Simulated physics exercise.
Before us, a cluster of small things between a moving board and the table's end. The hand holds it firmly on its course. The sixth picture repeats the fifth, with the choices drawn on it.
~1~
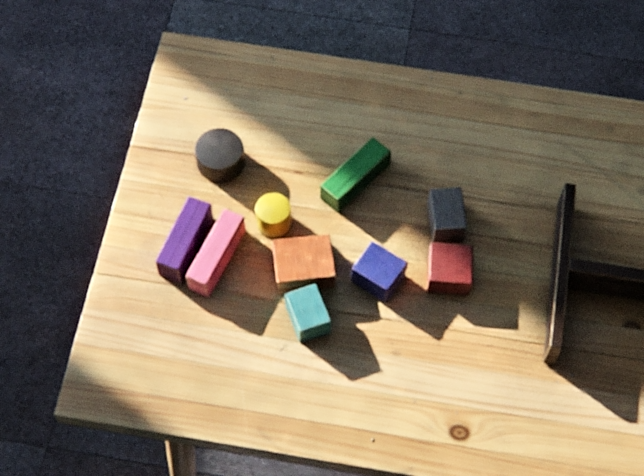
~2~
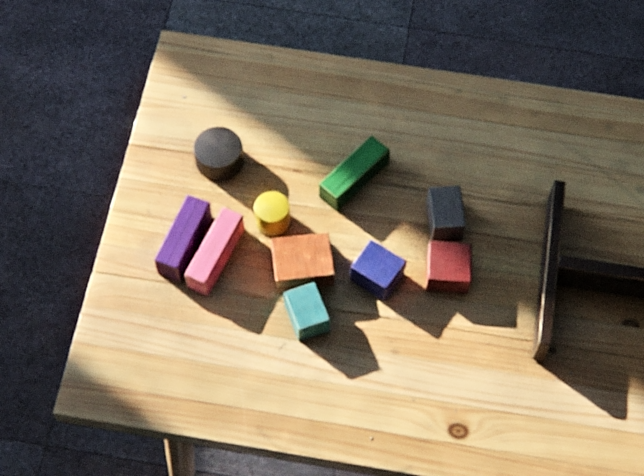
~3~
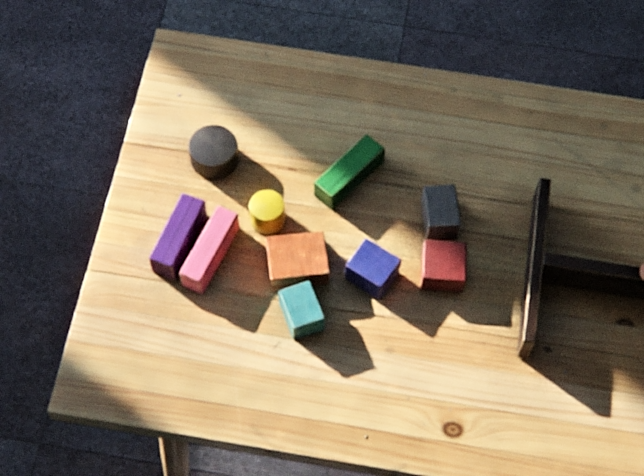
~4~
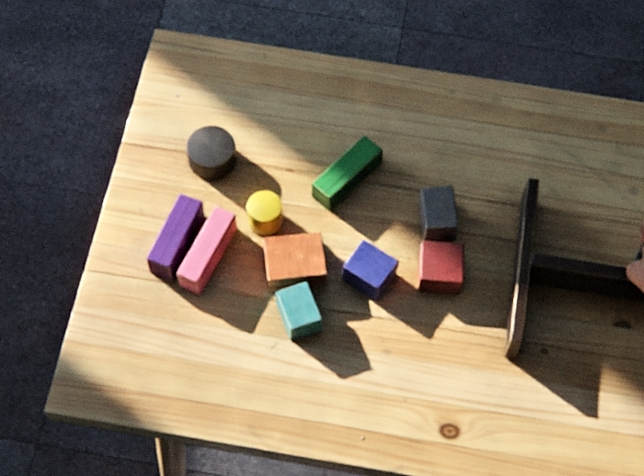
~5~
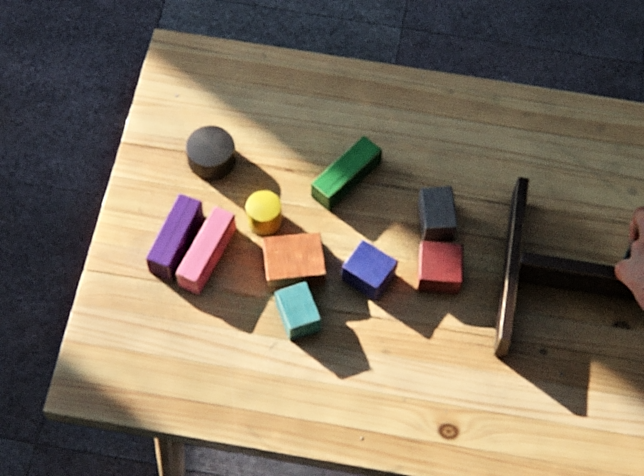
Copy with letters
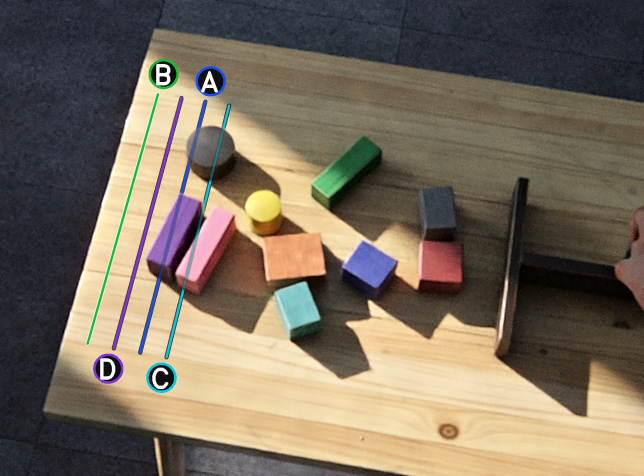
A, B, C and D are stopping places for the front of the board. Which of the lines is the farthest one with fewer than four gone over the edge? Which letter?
A.
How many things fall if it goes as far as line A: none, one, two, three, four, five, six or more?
In all, three.
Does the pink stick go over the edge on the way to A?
Yes.
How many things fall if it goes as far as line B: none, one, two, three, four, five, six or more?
In all, six or more.
On the marked copy, A at (174, 221); B at (125, 212); C at (200, 225); D at (150, 217).
Following A. Soon after the start, board (392, 236); orange block (264, 259); grey block (375, 204).
Later, board (269, 216); purple stick (79, 222); pink stick (106, 228).
In the end, board (176, 201); pink stick over the edge; purple stick over the edge; three fallen.
As for the rest, B drops six; C is within the limit but short; D drops five.
